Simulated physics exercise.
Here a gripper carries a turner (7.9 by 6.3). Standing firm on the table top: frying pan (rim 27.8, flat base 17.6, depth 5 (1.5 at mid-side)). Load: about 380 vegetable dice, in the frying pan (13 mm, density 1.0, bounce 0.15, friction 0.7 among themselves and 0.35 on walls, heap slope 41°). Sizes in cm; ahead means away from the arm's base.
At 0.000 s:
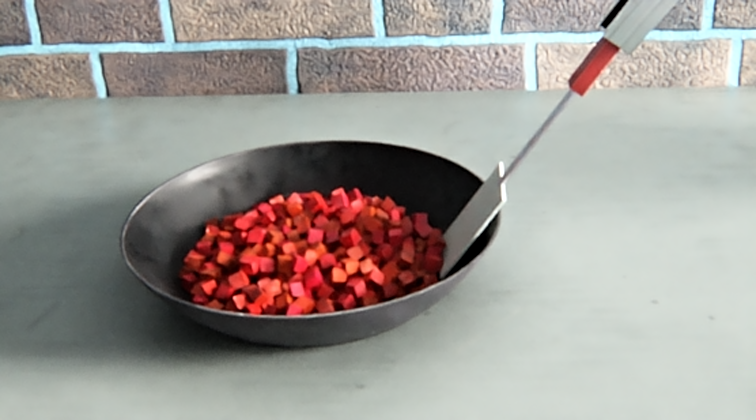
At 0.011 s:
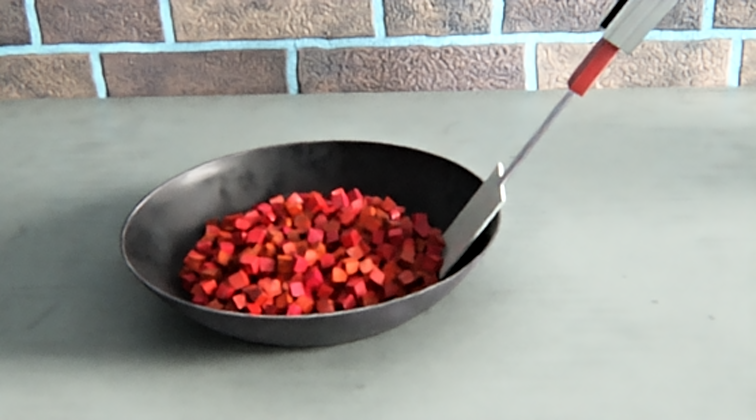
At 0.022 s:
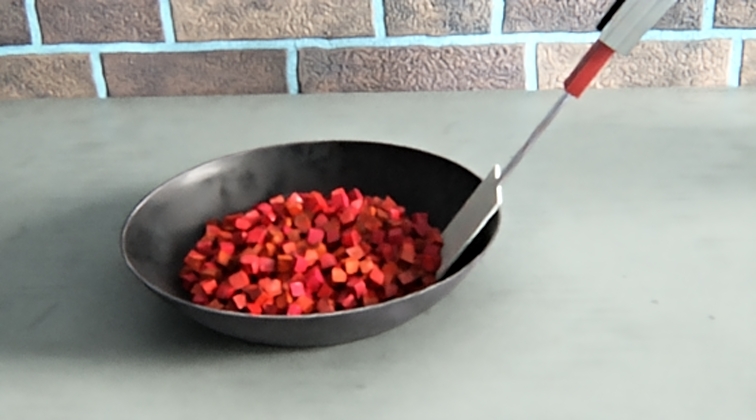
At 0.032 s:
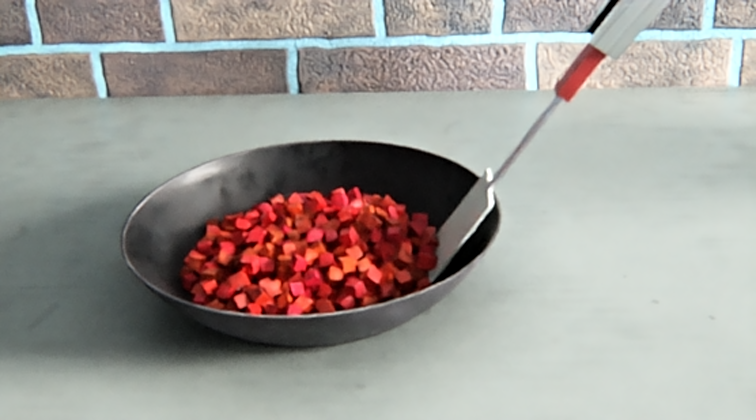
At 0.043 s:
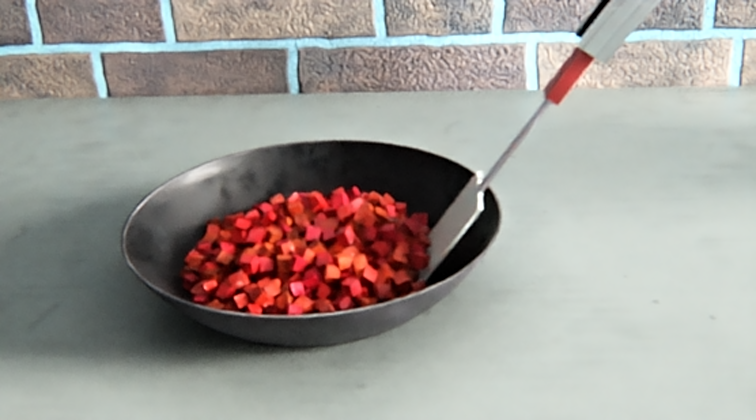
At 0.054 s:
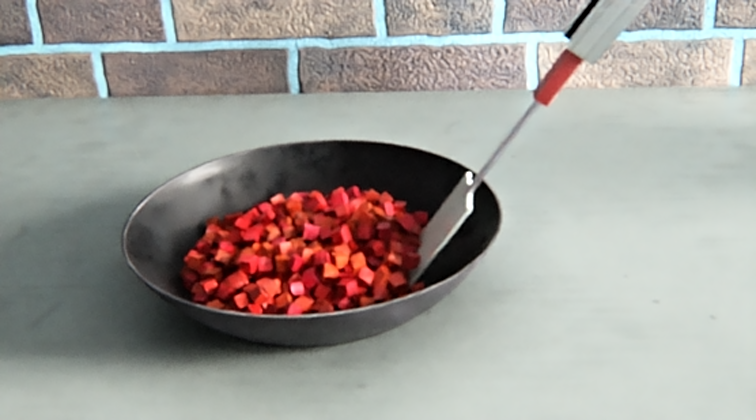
A metal turner with a red collar, held by a pale gripper reaching in from the upper right, slides a short way left and slightly down inside a dark frying pan, nudging the nearest red and orange-red dice. The pan stays put on a grey-green table top, its heap barely changing. The unmoving view looks down at an angle, with brown bricks and light blue joints behind.
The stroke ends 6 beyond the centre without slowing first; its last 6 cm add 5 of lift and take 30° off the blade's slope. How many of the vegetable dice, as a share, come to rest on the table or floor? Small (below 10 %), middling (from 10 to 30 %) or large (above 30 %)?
A small share, below 10 %, ends on the table or floor.
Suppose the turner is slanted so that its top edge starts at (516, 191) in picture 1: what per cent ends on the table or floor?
About 5 per cent.
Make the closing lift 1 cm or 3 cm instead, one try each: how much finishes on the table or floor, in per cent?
About 0 and 0 per cent.
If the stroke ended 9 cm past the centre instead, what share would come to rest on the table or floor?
It would be near 10 per cent.
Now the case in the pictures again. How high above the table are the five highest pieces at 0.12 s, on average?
Some 5 cm.
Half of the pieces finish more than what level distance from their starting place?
Roughly 3 cm.
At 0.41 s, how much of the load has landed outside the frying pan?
About 5 per cent.
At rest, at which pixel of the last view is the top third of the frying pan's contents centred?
Near (201, 231).
After 0.12 s, sloping 55°, highest piece 5 above the table; 378 in the frying pan.
After 0.18 s, sloping 44°, highest piece 6 above the table; 378 in the frying pan.
After 0.41 s, sloping 25°, highest piece 6 above the table; 367 in the frying pan, 10 on the table or floor, 1 on the blade or in flight.
After 1.46 s, sloping 25°, highest piece 6 above the table; 366 in the frying pan, 12 on the table or floor.
In the end, 366 in the frying pan, 12 on the table or floor. That is 3 % on the table or floor.
